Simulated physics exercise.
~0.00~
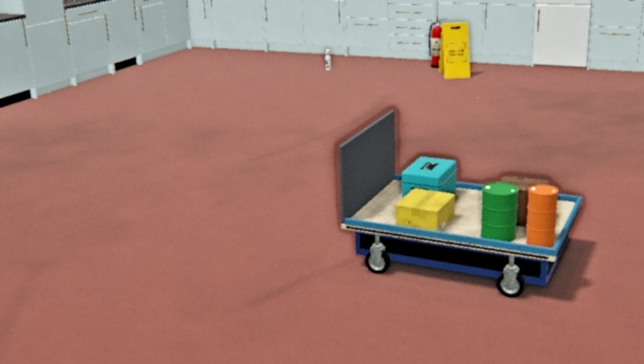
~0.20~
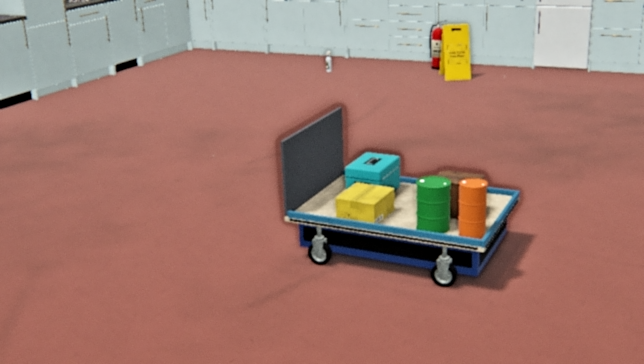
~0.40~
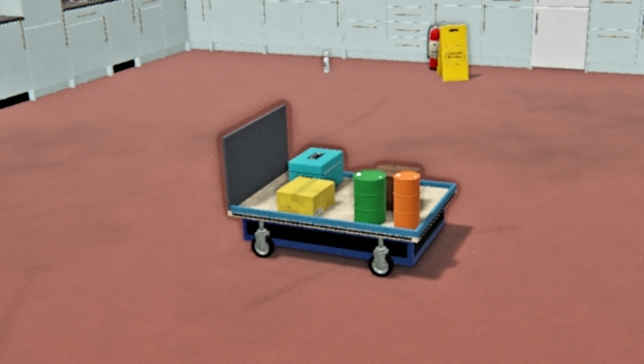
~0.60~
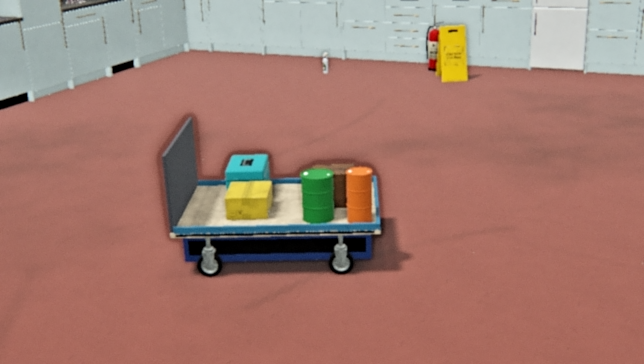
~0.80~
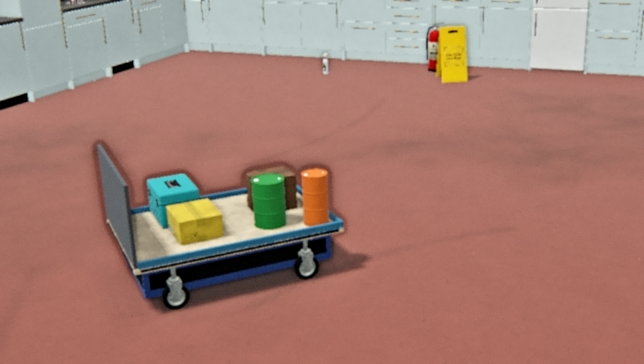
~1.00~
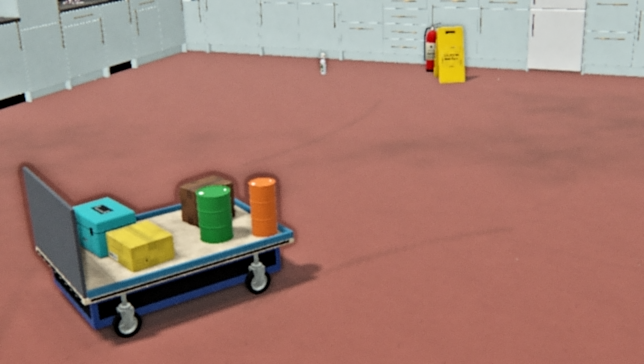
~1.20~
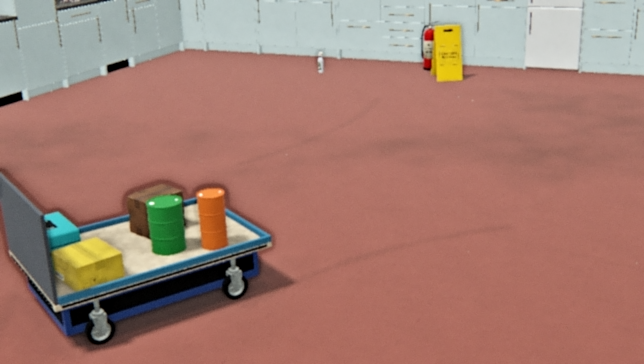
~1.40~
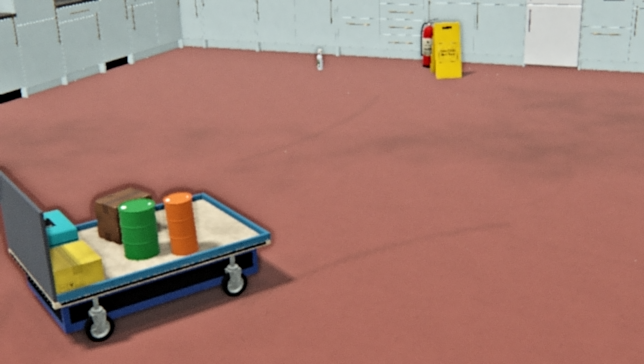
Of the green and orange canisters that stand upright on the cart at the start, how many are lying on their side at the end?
None of them are lying down. Both the green and the orange canister slide along the deck but are still standing upright when the cart has stopped.
